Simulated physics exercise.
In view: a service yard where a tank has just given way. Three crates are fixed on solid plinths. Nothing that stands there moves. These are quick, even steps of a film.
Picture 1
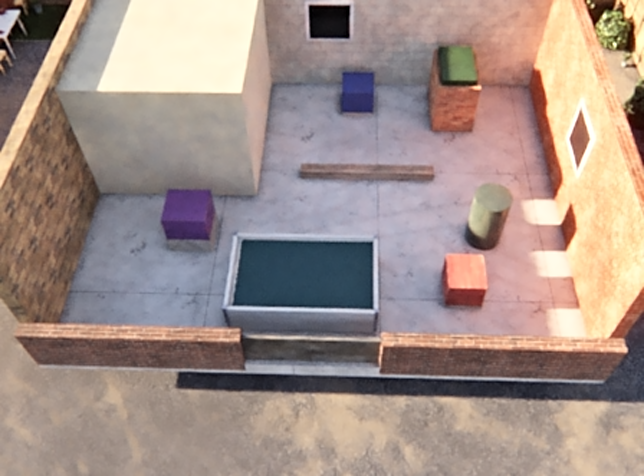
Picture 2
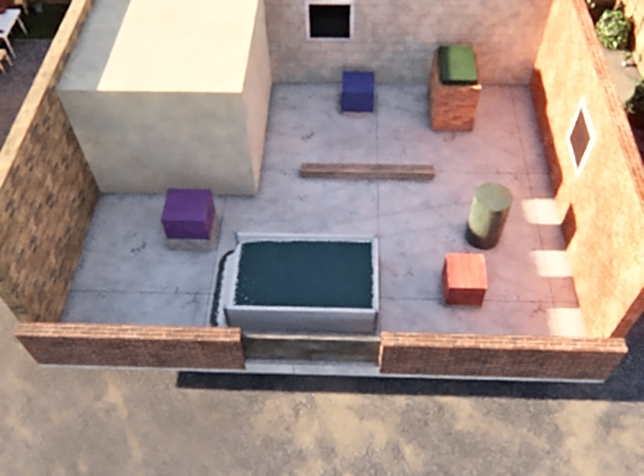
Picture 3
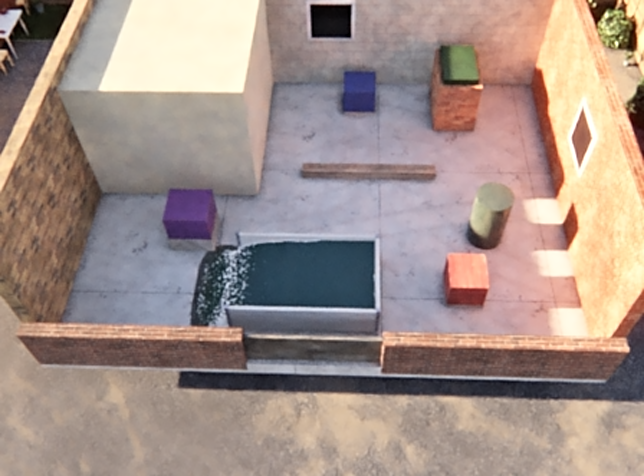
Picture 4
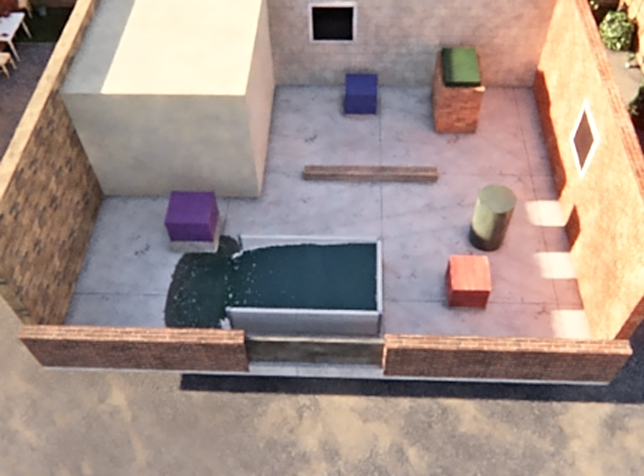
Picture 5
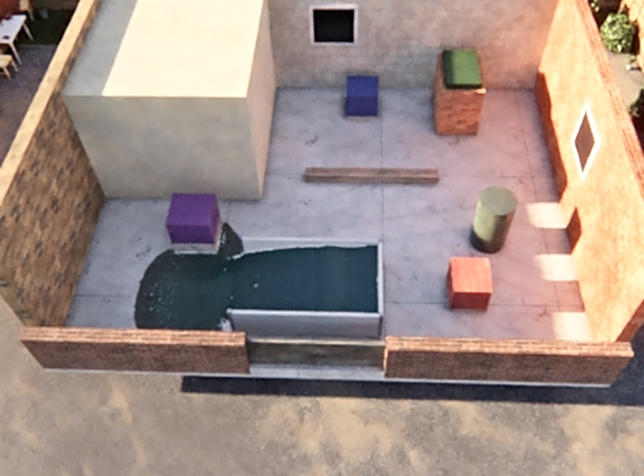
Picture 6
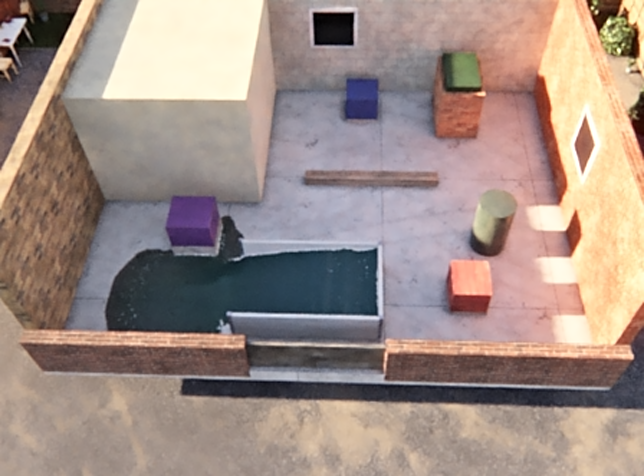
Dark water pours from the tank's left side and spreads leftward across the yard floor.
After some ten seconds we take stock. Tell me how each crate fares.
In the end: The blue crate stays dry; the purple crate stays dry; the red crate gets wet.
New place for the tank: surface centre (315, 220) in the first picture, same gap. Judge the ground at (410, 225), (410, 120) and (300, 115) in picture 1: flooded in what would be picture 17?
In that order: Not flooded, dry, dry.
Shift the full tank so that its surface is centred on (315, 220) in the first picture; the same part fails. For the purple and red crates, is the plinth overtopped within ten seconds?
My reading: Purple crate ends up wet; red crate is topped.
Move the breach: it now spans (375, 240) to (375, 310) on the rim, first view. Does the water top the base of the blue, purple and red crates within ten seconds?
In short: Blue gets wet; purple escapes it; red is wetted.
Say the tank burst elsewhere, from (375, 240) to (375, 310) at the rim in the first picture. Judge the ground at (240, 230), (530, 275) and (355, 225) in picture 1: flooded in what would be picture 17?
In that order: Dry, under water, no water.
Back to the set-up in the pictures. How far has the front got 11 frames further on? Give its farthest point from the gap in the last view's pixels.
Close to (105, 205).
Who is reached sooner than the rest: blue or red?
It is the red one.
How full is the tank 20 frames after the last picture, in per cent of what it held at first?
Roughly 24 per cent.
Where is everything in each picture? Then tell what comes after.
In the first picture, still water in the water tank at (303, 274).
In the second picture, water pours out at (236, 283) and has run to a hidden place.
In the third picture, the front is at a hidden place, out from the gap at (238, 284).
In the fourth picture, water pours out at (240, 287) and has run to a hidden place.
In the fifth picture, the front is at (140, 317), out from the gap at (241, 289).
In the sixth picture, the front is at (111, 310), out from the gap at (241, 292).
A moment on, water covers 15 % of the floor; the blue crate not reached, the purple crate water round its plinth, the red crate not reached.
Next, water covers 20 % of the floor; the blue crate not reached, the purple crate water round its plinth, the red crate not reached.
Then, water covers 25 % of the floor; the blue crate not reached, the purple crate water round its plinth, the red crate not reached.
Later, water covers 45 % of the floor; the blue crate not reached, the purple crate water round its plinth, the red crate water round its plinth.
In the end, water covers 70 % of the floor; the blue crate stayed above the water, the purple crate stayed above the water, the red crate was topped.
